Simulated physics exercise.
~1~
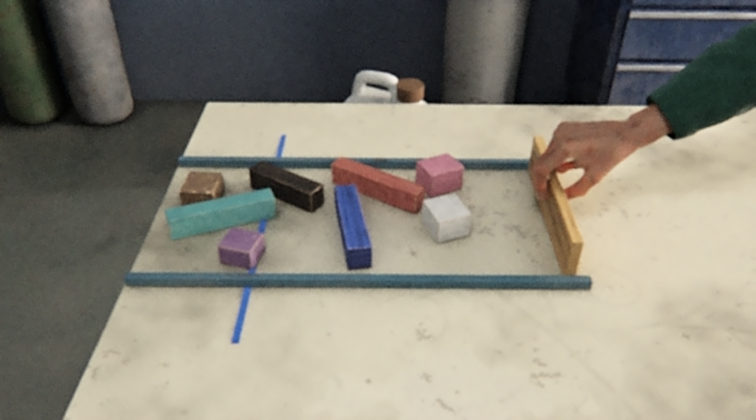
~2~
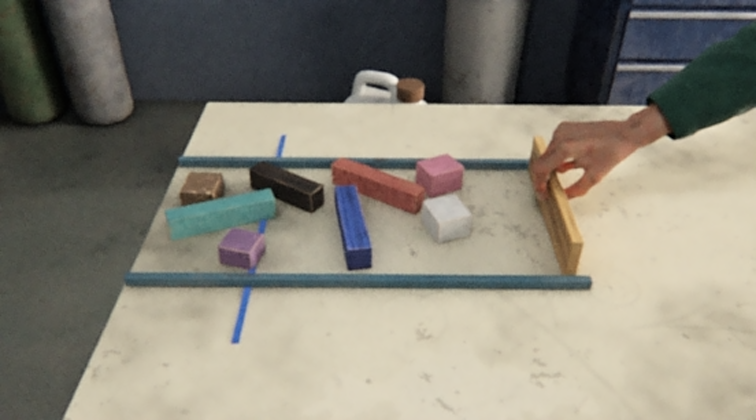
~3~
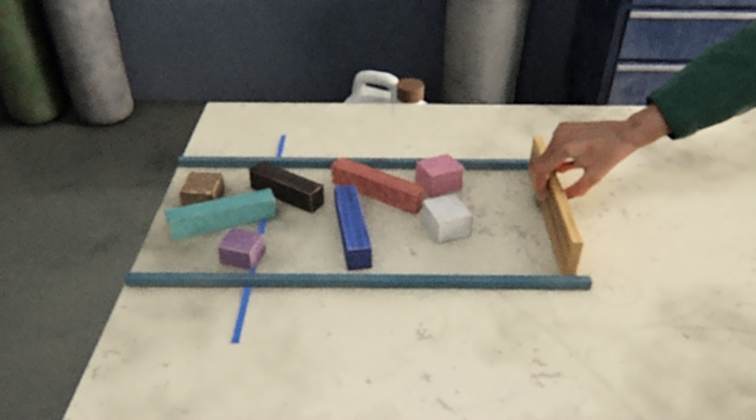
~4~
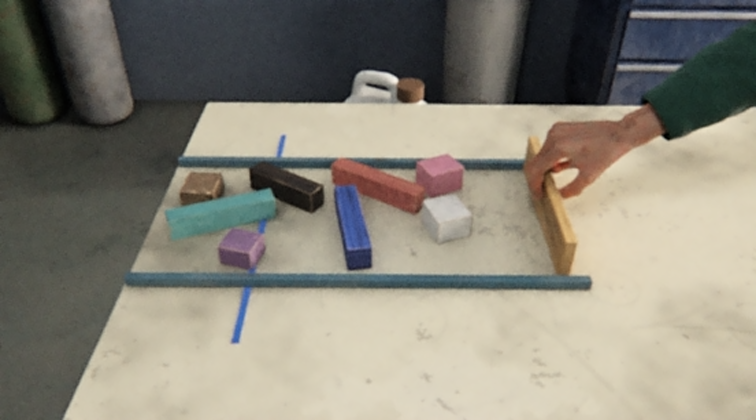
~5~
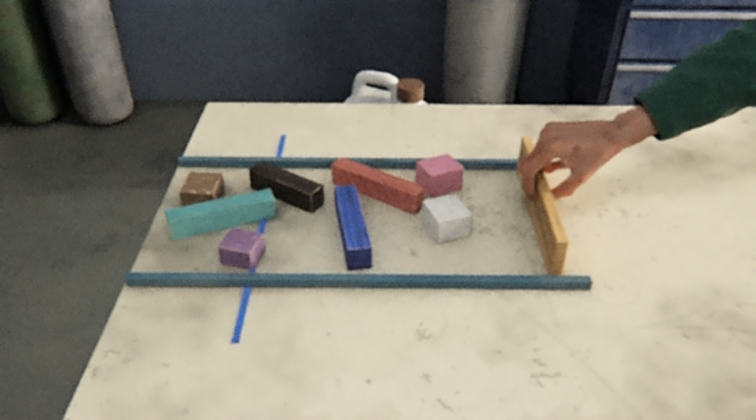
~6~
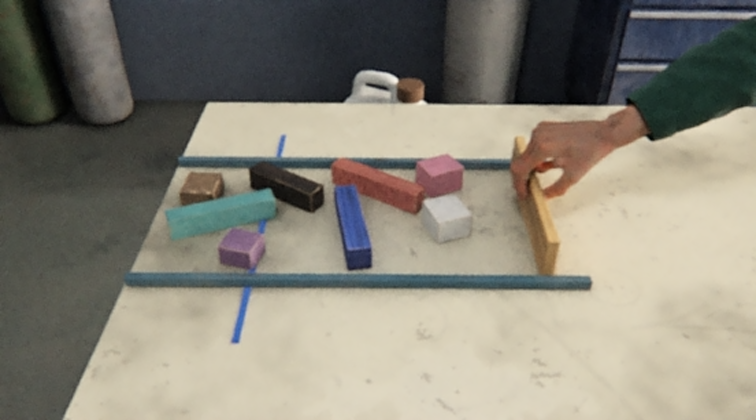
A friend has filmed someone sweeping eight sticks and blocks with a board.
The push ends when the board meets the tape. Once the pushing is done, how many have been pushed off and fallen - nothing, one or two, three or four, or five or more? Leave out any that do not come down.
Off the edge go none of them.
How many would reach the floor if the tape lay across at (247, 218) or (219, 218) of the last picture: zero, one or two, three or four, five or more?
Just one or two, then 3 or 4.
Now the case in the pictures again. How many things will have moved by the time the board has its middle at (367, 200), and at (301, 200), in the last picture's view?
By the first moment it's 5, by the second it's 8.
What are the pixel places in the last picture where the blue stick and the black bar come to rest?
First (210, 227), then (193, 177).
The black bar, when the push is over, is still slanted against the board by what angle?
About 50 degrees.
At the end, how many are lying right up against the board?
The count comes out at 3.
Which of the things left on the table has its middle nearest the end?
The turquoise bar is foremost.
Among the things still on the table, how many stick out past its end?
The overhang total is 3.
Soon after, none off yet; brown block at rest near (202, 191); turquoise bar at rest near (222, 214); purple block at rest near (242, 249).
In the end, the number that fall off is zero.
